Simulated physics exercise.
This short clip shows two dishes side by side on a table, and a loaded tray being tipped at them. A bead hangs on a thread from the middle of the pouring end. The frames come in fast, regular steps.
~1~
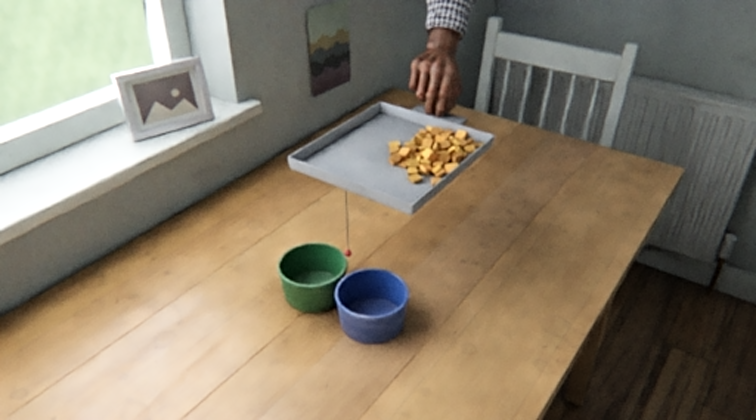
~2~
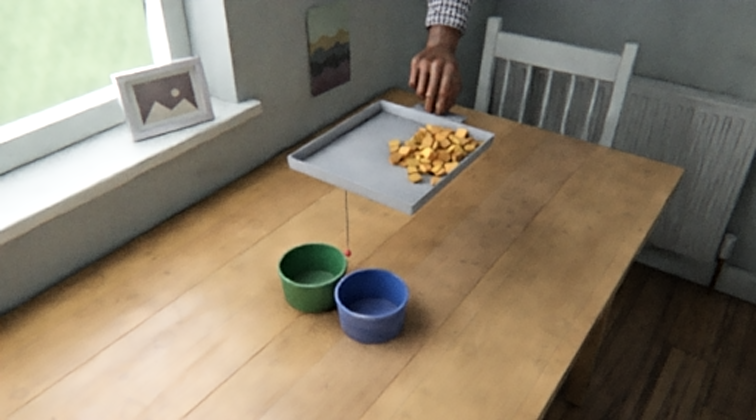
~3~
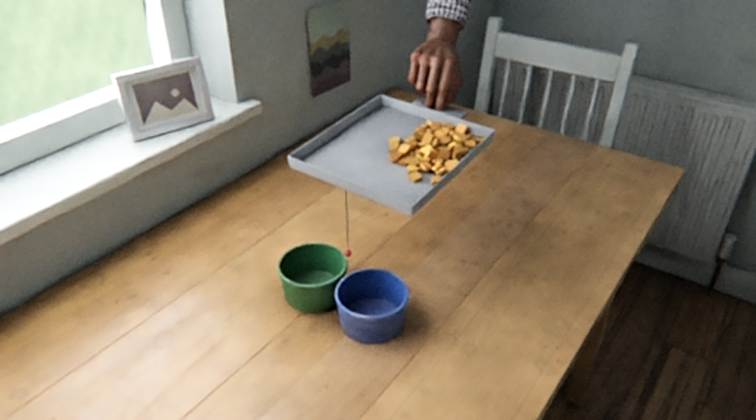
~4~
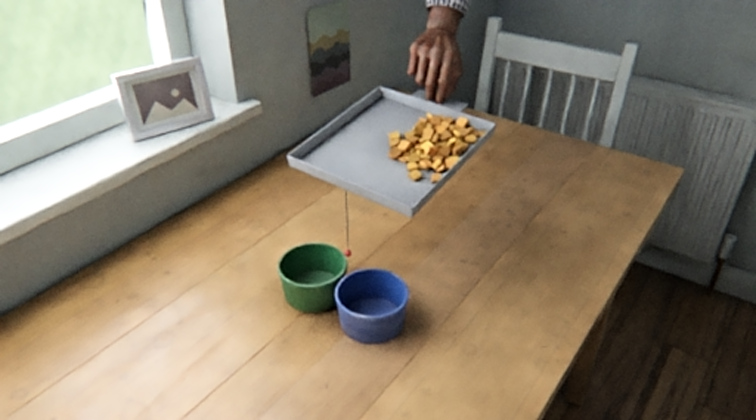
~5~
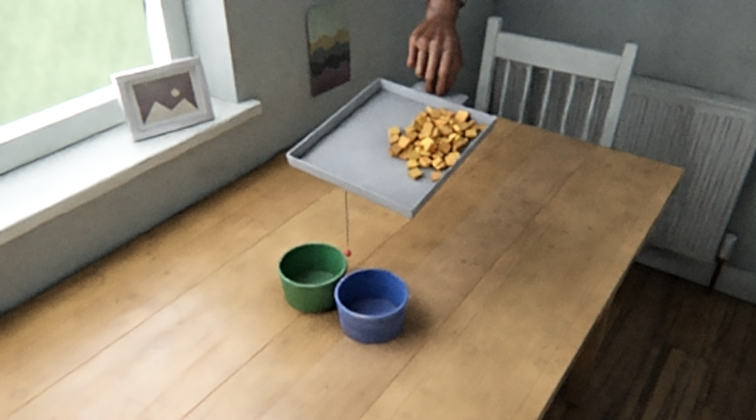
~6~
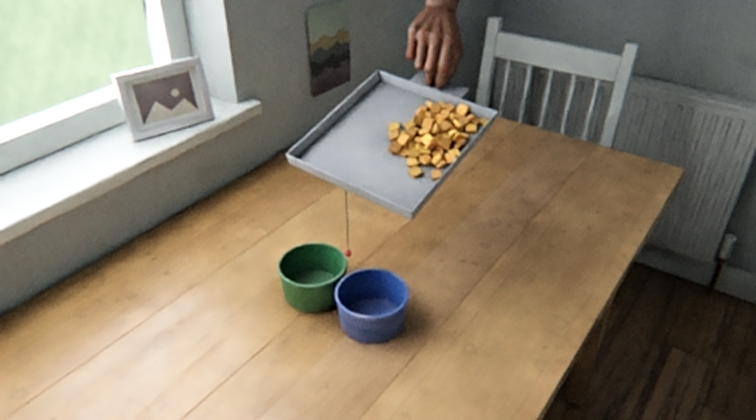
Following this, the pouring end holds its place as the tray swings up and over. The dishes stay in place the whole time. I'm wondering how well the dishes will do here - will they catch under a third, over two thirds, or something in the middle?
I'd say over two thirds.
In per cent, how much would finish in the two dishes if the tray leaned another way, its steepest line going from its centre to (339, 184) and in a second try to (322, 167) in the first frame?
In order, some 70 % and some 20 %.
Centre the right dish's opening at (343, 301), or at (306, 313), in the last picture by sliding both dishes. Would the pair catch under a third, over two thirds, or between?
Two tries, in turn: Under a third and under a third.
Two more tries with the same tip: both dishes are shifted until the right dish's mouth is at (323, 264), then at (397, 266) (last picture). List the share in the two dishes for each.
Roughly 0 per cent, and 20 per cent.
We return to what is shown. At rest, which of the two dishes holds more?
You'll find more in the right of the two at the end.
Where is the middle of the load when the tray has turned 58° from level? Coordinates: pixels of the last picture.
The middle of the load sits near (396, 193).
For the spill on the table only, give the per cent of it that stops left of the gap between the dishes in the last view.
I'd guess close to 10 %.
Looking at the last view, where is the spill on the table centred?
(419, 330), roughly.
Soon, tray tipped steeply; nearly all on the tray; a stray few in the right dish; a small part in the air.
A while on, tray tipped right over; about two thirds on the tray; about a quarter in the right dish; a stray few outside both; a small part in the air.
Towards the end, tray tipped past a quarter turn; most in the right dish; about a quarter outside both.
Finally, tray tipped past a quarter turn; most in the right dish; none in the left dish; about a quarter outside both.
